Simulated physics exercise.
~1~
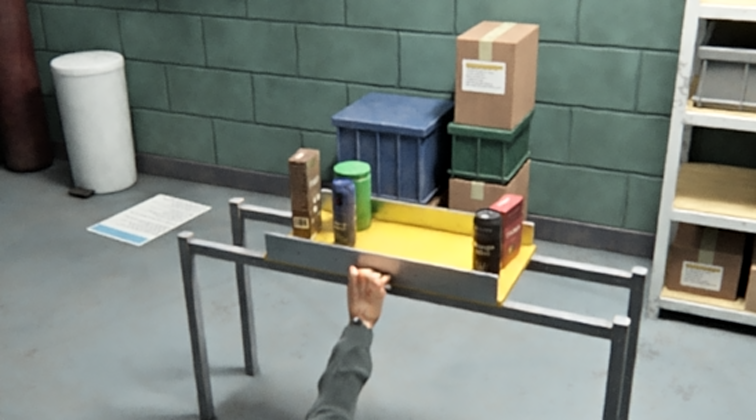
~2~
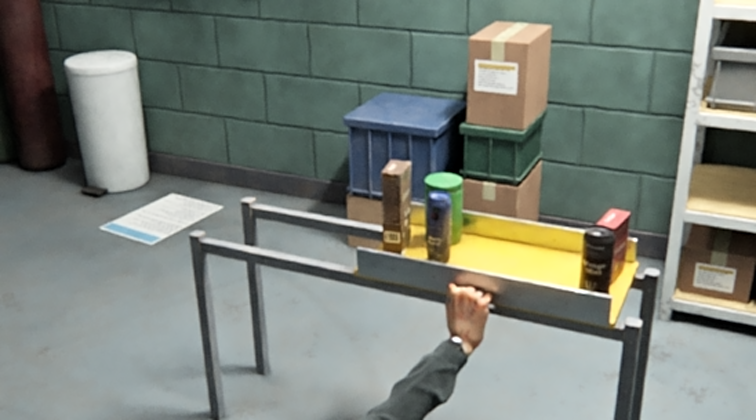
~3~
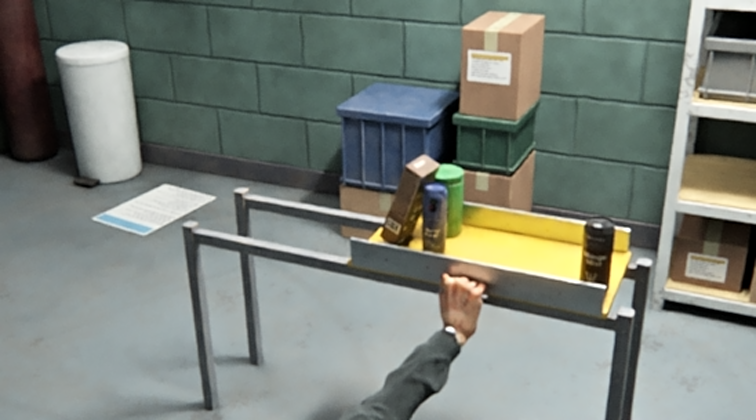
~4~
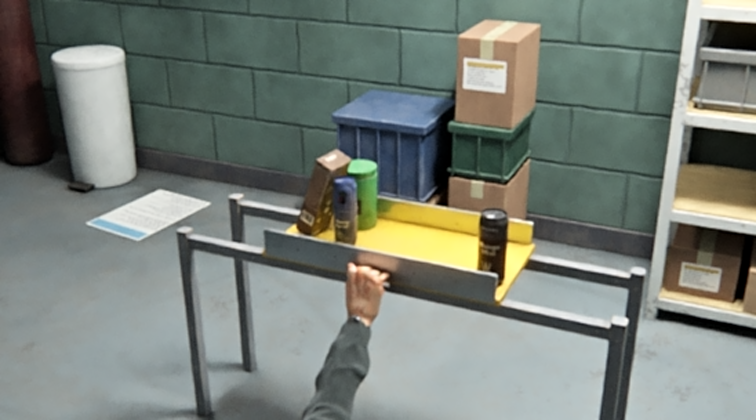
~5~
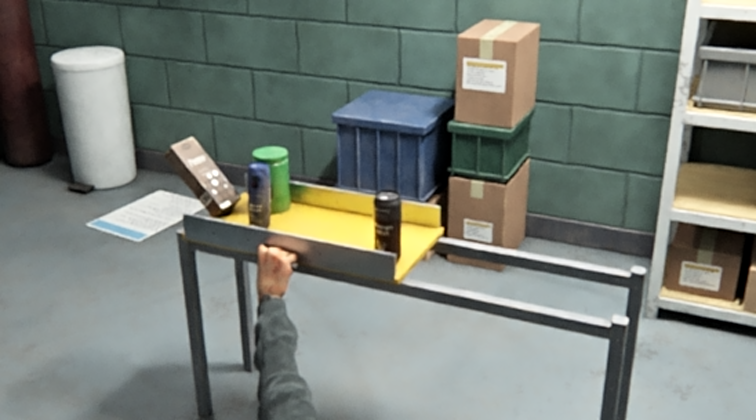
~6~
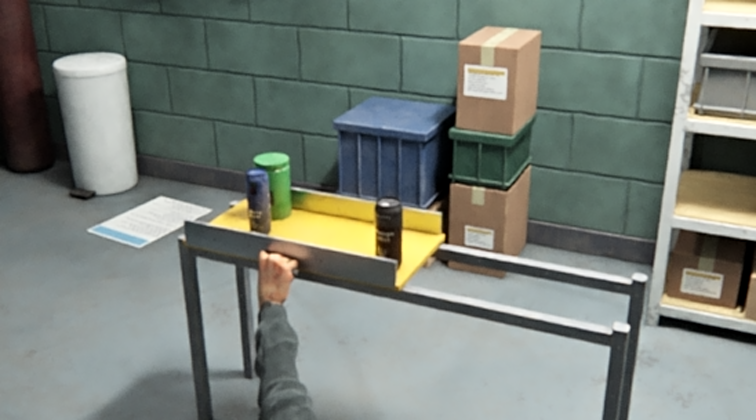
A yellow tray holding cans and boxes was pushed right along its rails by a hand, and the red box dropped out of sight, then it was pulled left, where the brown box tipped and fell off, leaving three containers standing.
